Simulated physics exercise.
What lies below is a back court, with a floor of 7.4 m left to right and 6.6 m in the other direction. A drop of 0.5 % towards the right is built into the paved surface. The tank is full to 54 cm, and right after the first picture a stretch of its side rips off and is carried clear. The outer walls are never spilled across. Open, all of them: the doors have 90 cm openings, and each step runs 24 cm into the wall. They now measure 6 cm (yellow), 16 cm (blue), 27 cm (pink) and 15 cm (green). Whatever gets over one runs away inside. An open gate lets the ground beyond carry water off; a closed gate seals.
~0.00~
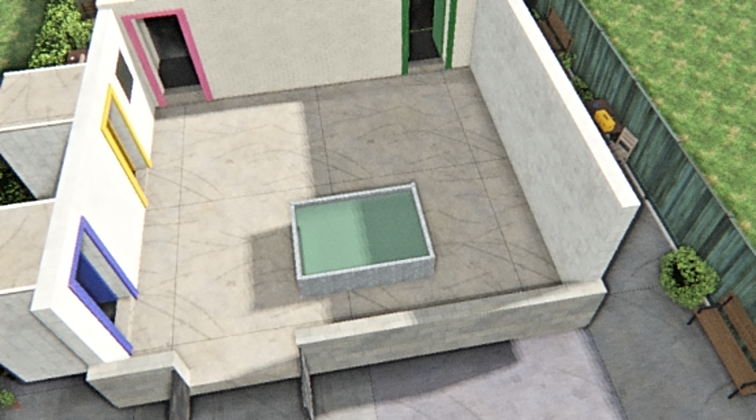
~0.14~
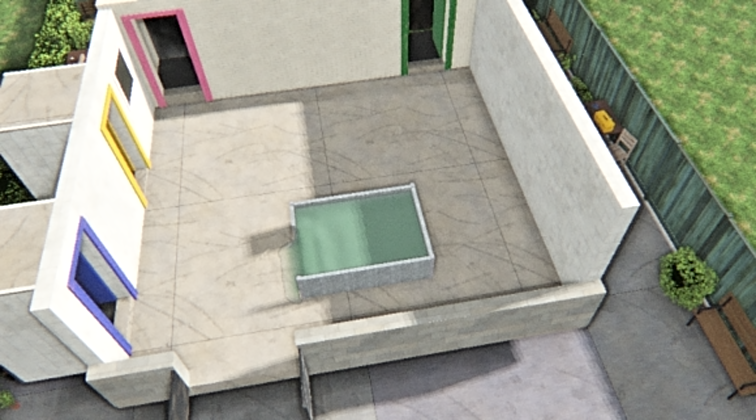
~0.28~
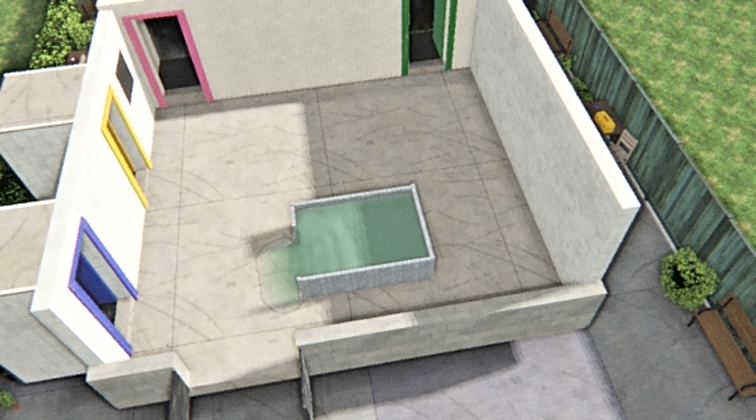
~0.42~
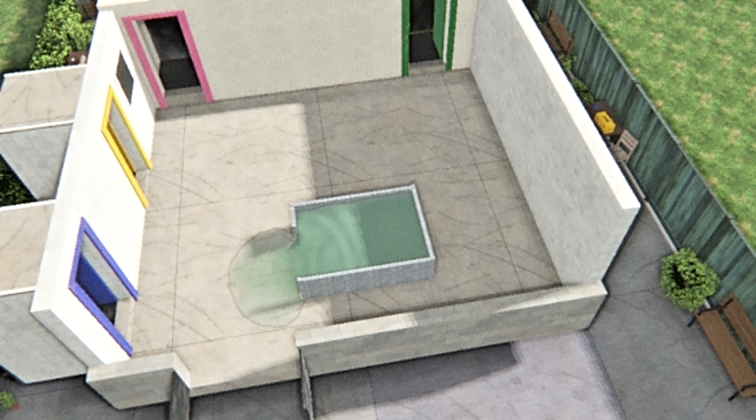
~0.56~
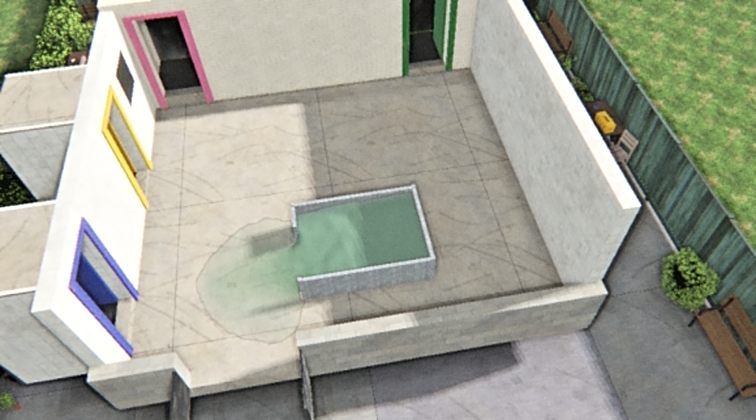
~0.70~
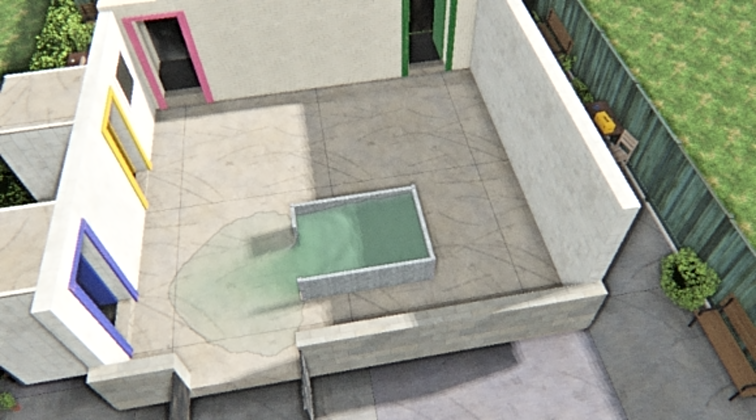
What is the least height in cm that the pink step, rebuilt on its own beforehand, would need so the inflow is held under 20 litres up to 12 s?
Around 8 cm would be enough.
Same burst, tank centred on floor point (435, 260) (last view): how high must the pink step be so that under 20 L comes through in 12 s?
You'd need some 7.0 cm.
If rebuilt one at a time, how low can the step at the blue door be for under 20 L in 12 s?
The blue one would have to be about 19 cm high.
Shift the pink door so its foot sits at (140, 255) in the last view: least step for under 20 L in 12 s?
Roughly 14.0 cm.
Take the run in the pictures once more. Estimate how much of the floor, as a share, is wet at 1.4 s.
Some 20 per cent of it.
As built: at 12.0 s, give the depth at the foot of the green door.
You'd measure close to 3.0 cm there.
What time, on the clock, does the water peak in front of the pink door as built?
It peaks at about 4.0 s.
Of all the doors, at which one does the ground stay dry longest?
Green.
After 1.4 s water covers 20 % of the floor, deepest (28 cm) near (291, 280); it has not reached the pink door.
After 3.0 s water covers 25 % of the floor, deepest (22 cm) near (134, 324); it has not reached the pink door.
After 12.0 s water covers 75 % of the floor, deepest (7 cm) near (467, 81); 4 cm at the pink door, 0 litres in over its 27 cm step.
At the pink door as built, the water arrived by 3.6 s and peaked near 13 cm at 4.2 s.
With a step of 7 cm, 32 litres would have come in within the 12 s; with 9.5 cm, 6 litres. So under 20 litres takes about 8 cm.
